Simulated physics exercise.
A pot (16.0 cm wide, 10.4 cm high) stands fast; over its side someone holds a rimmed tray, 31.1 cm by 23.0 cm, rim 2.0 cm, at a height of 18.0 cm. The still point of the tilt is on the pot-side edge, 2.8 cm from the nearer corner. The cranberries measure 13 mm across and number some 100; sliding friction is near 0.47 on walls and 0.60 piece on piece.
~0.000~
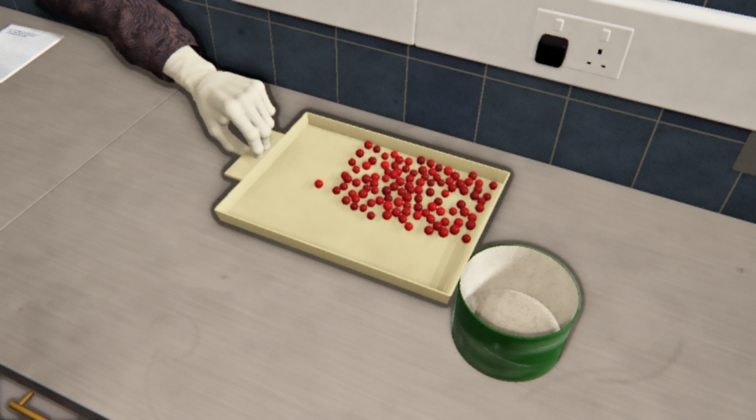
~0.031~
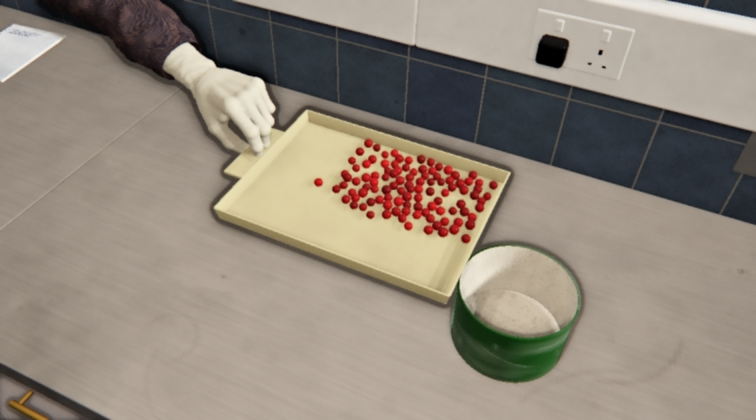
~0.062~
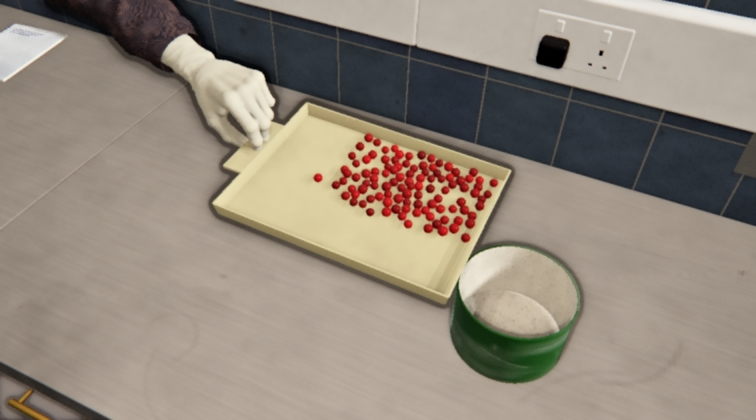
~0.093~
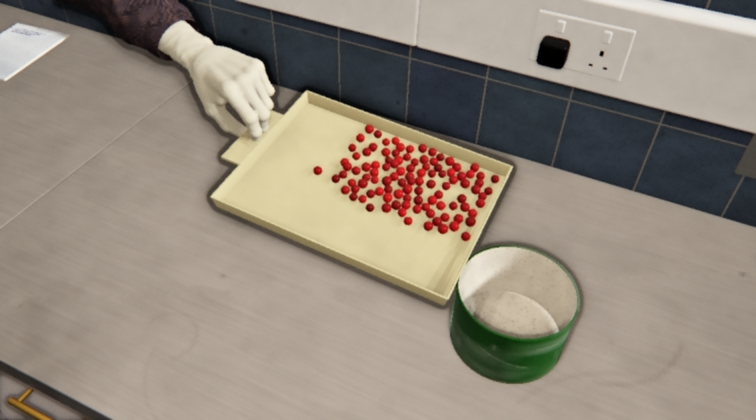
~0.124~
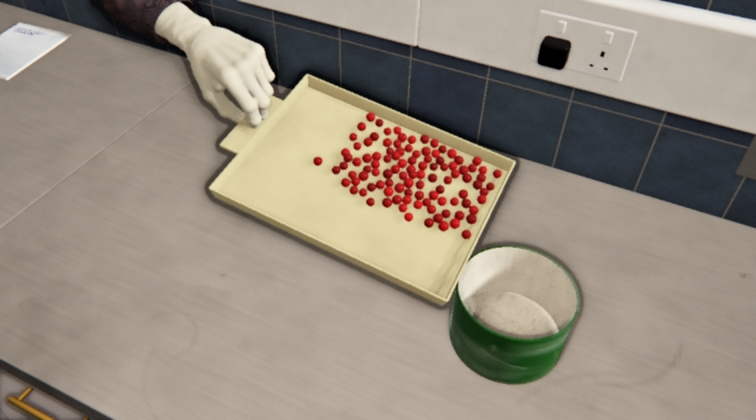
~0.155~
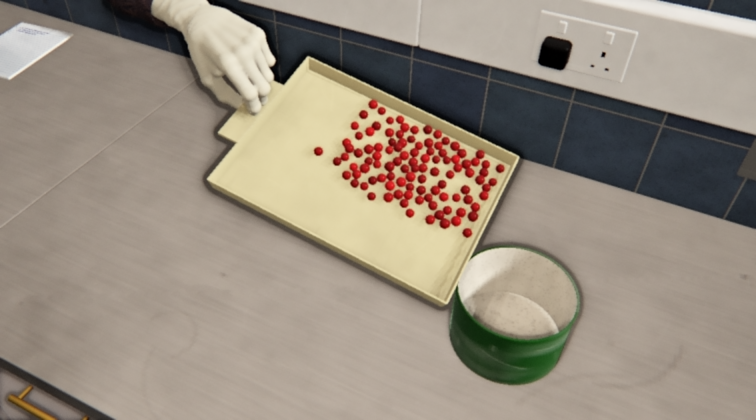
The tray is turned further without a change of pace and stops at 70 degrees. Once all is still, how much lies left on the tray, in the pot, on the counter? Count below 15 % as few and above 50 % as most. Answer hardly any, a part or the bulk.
Tray: A part, pot: Hardly any, counter: The bulk.
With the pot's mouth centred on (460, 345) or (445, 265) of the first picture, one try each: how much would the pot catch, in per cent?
About 65 and 0 per cent.
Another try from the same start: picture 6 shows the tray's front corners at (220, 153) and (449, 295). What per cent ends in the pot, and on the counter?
Pot 30, counter 10.
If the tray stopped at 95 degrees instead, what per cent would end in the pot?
Then about 0 per cent.
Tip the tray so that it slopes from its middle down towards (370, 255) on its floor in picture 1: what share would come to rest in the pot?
Some 0 per cent.
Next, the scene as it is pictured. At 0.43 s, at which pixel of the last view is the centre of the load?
Near (457, 205).
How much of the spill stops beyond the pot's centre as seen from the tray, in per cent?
About 60 per cent.
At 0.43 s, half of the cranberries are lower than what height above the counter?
Some 28 cm.
After 0.32 s, tilt 46 degrees; the tray holds 100 %, the pot 0 %.
Then, at 0.43 s, tilt 65 degrees; the tray holds 100 %, the pot 0 %.
After 0.67 s, tilt 70 degrees; the tray holds 35 %, the pot 0 %.
By 1.7 s all is still; tray 25 %, pot 0 %, counter 75 %.
